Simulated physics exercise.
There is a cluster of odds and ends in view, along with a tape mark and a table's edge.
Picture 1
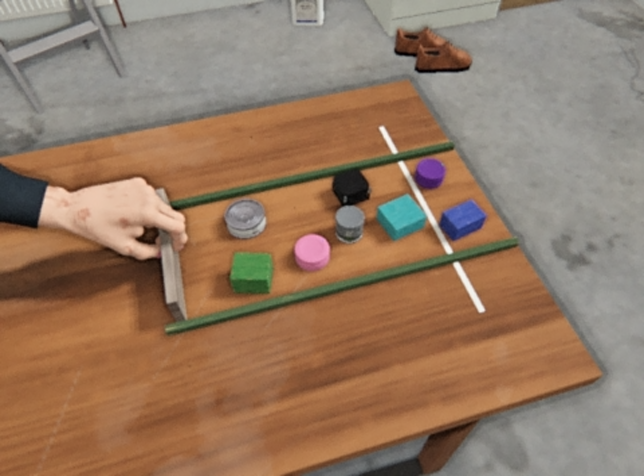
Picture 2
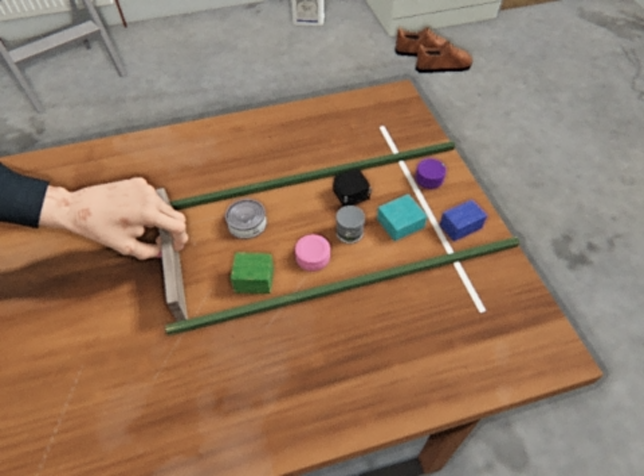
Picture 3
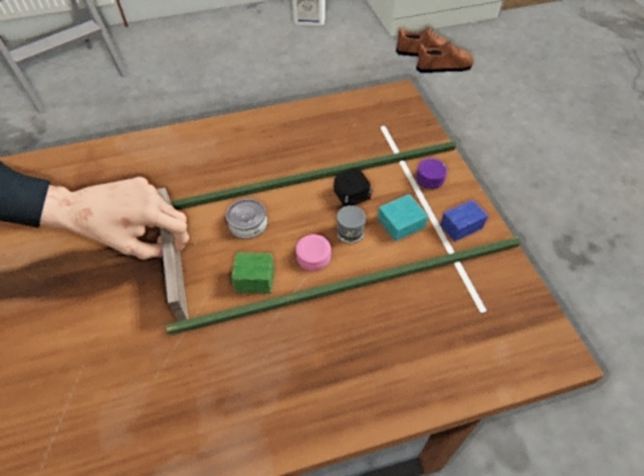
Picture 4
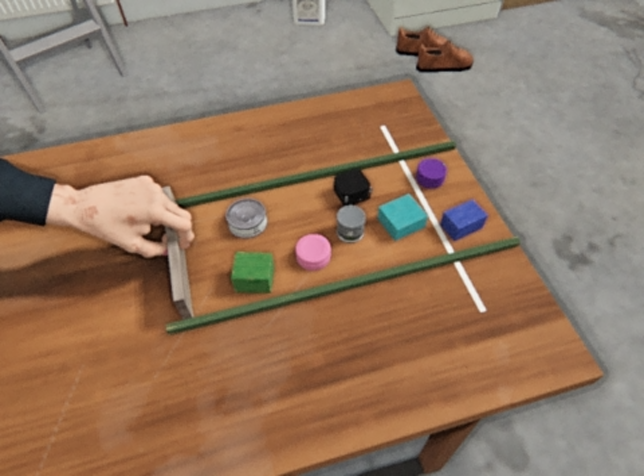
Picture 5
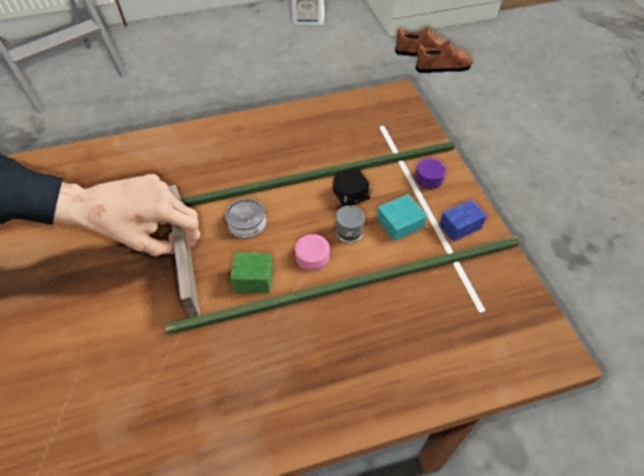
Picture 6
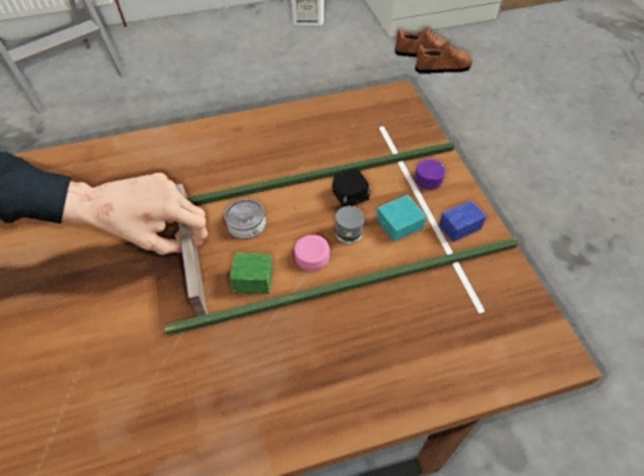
A board held by a hand slides slightly to the right between two green rails on a wooden table, while the green block, pink lid, metal tin and other small objects ahead of it, near a white tape line, stay still.
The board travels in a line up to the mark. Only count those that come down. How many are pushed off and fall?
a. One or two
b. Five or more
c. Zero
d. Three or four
One or two.
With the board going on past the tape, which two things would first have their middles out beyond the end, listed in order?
First comes the blue block, followed by the purple lid.
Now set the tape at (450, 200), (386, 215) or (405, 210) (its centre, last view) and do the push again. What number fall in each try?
Down on the floor: 5, 0 and 0.
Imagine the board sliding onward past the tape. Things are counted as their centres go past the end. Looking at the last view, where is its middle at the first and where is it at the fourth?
Near (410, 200) and (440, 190).
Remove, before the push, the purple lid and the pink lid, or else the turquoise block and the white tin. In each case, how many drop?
The first try gives 0, the second gives 1.
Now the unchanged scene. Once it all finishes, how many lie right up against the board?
The number is 3.
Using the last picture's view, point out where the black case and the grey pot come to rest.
Black case: (451, 160); grey pot: (439, 198).
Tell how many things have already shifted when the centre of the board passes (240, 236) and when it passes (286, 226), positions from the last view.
At that stage 2; at the next, 4.
A little later, none off yet; blue block at rest near (462, 221); purple lid at rest near (430, 175); turquoise block at rest near (401, 218).
Next, none off yet; blue block at rest near (462, 221); purple lid at rest near (430, 175); turquoise block shifted a little near (412, 213).
Later still, none off yet; blue block shifted about its own width near (486, 216); purple lid shifted about its own width near (451, 174); turquoise block shifted about its own width near (437, 197).
When it is over, the number that fall off is one or two; down, purple lid and blue block.
